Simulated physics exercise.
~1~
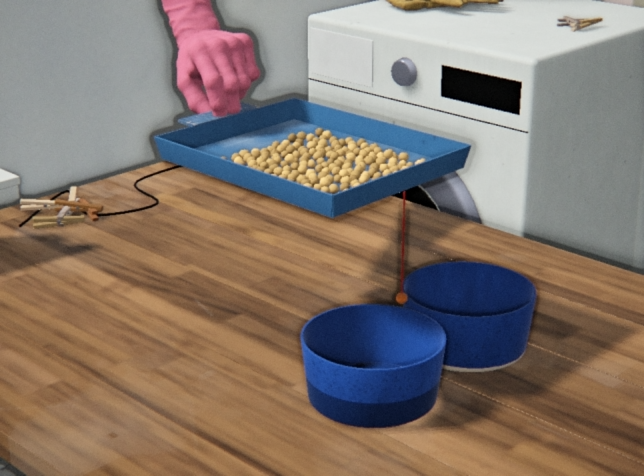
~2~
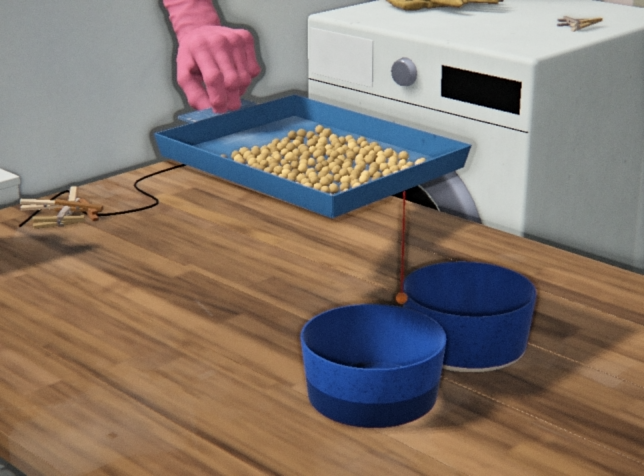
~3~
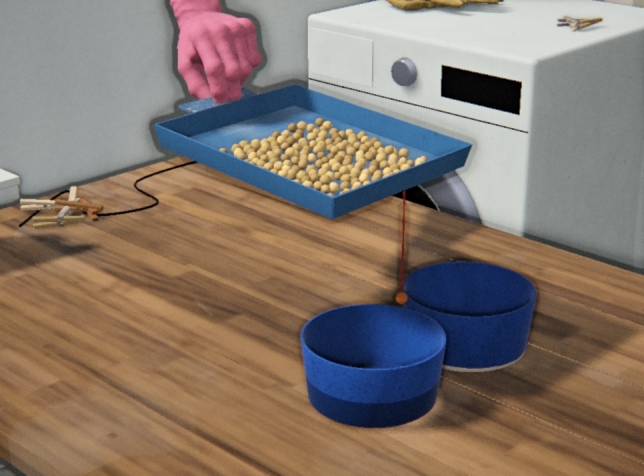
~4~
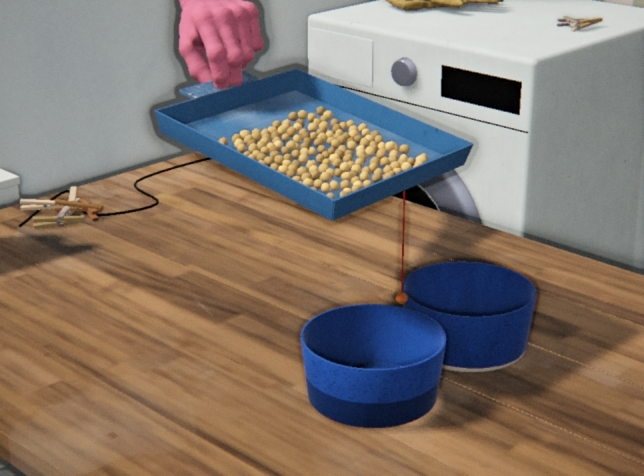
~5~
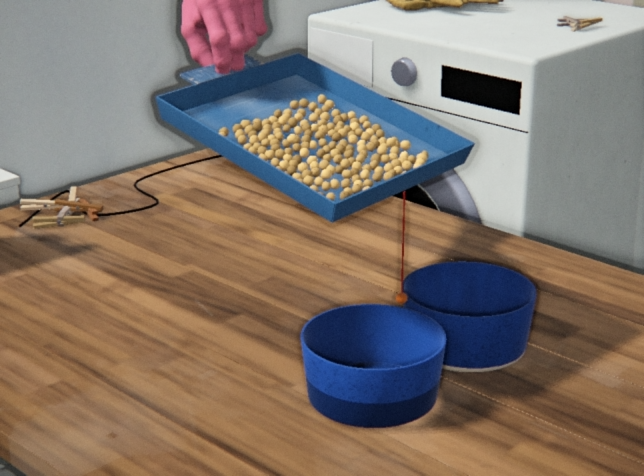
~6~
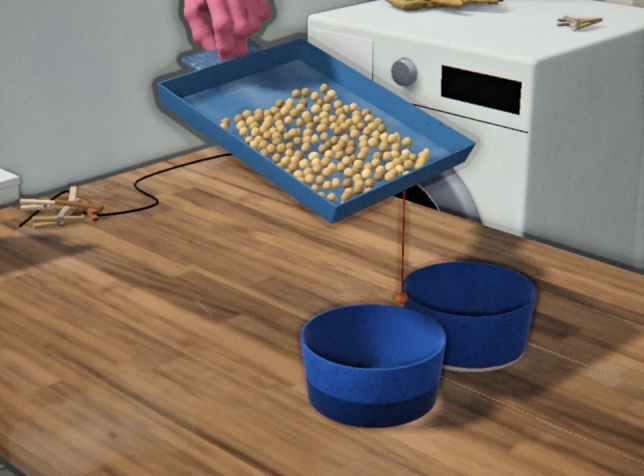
In the video, a pink hand holding a blue tray of dried chickpeas above two blue dishes gradually raises its far end, slanting the tray toward the viewer and slightly to the left, while the chickpeas spread a little within it.
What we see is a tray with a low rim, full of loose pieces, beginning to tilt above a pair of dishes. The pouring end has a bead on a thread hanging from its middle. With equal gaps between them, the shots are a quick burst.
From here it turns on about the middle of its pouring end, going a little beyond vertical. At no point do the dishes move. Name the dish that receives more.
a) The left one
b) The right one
Answer: A.
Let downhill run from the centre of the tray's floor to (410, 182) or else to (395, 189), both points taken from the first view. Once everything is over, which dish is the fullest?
Try 1: The right-side dish; try 2: The left-side dish.
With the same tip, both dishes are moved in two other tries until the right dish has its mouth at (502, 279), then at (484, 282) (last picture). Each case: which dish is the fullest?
In order of the tries: The dish on the left side, then the dish on the left side.
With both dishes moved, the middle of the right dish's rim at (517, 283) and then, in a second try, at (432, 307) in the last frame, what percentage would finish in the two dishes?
First case 60 in a hundred, second case 70 in a hundred.
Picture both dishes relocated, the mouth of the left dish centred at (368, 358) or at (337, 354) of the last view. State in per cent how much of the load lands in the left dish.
First position: Some 70 %; second position: Some 50 %.
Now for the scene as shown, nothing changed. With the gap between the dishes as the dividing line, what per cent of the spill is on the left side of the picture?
Around 10 %.
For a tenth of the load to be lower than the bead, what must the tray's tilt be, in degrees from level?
Around 110° of tilt.
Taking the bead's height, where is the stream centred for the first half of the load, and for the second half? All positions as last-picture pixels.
First part (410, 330), rest (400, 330).
Soon, tray tipped steeply; all on the tray.
A while on, tray tipped right over; nearly all on the tray; a stray few in the left dish; a stray few in the air.
Towards the end, tray tipped past a quarter turn; most in the left dish; a stray few in the right dish; about a quarter outside both.
Finally, tray tipped past a quarter turn; most in the left dish; a stray few in the right dish; about a quarter outside both.
